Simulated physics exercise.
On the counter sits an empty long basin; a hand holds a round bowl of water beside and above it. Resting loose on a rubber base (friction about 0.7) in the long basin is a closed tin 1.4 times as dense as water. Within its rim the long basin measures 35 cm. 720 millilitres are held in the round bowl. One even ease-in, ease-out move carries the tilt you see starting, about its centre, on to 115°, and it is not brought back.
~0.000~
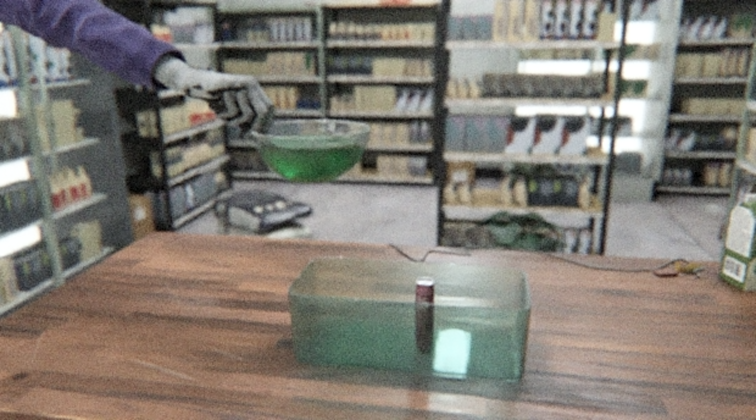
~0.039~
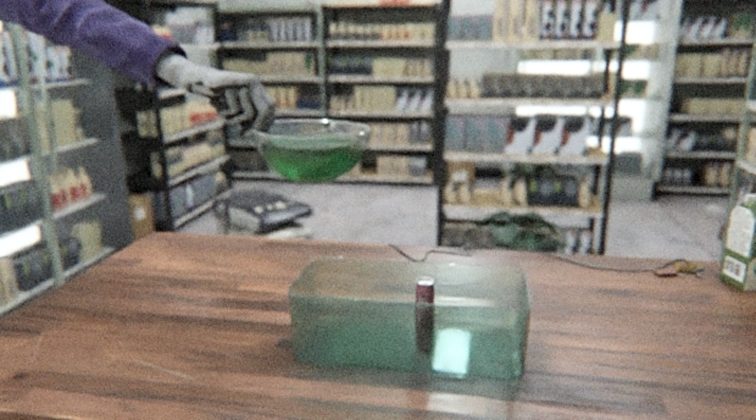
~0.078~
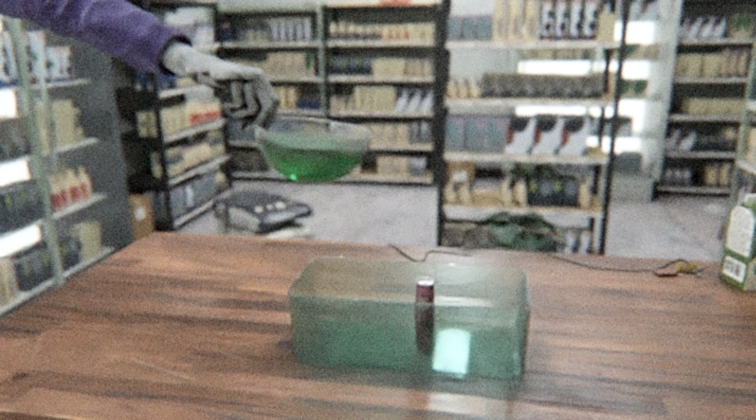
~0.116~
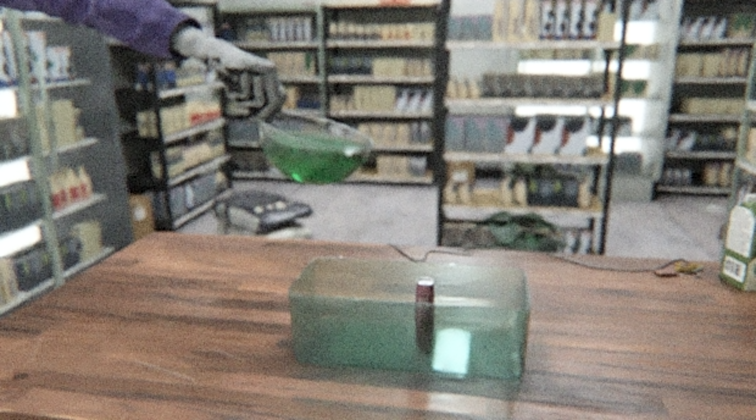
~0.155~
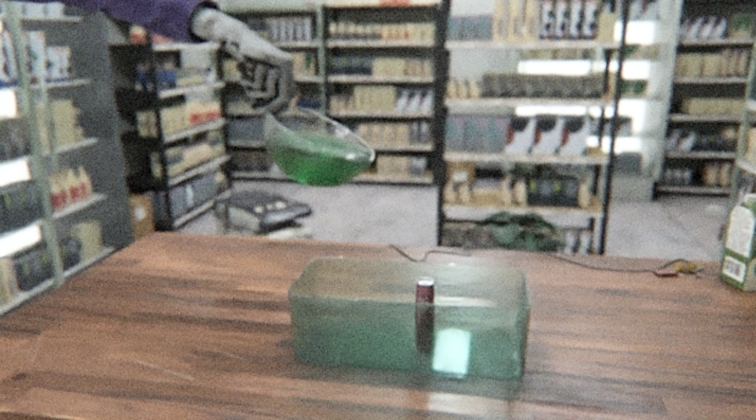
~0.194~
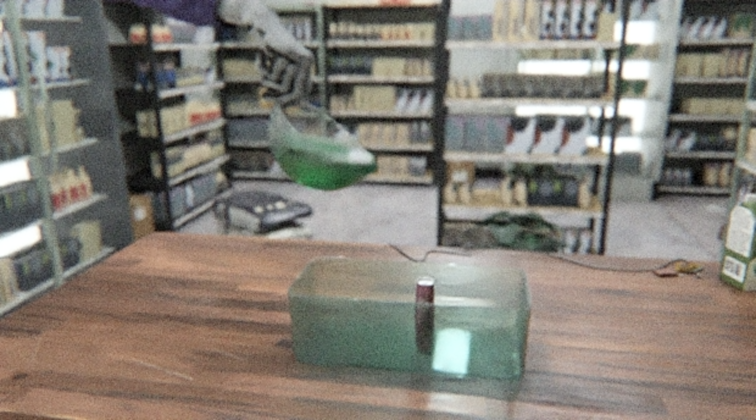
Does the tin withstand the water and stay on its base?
It tips.
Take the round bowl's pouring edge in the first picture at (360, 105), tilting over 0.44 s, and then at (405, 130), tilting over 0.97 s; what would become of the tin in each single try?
First it tips over; then it stays on its base.
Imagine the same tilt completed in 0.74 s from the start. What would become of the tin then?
In that case the tin stays vertical.
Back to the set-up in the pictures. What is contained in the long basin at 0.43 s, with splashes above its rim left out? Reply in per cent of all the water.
46 %, roughly.
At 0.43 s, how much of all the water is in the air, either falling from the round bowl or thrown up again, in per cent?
Estimate: About 54 % of all of it.
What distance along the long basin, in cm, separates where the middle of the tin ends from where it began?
The tin's middle ends up about 9.0 cm along the basin.
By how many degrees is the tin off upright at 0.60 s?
I'd put it at close to 15 degrees off upright.
By 0.43 s the tilt is 112° and 1 per cent is still to pour; the tin stands where it began.
By 0.60 s the tilt is 115° and 0 per cent is still to pour; the tin leans 13°.
By 0.78 s the tilt is 115° and 0 per cent is still to pour; the tin leans 21°.
By 0.98 s the tilt is 115° and 0 per cent is still to pour; the tin lies on its side.
At rest the tin lies on its side.
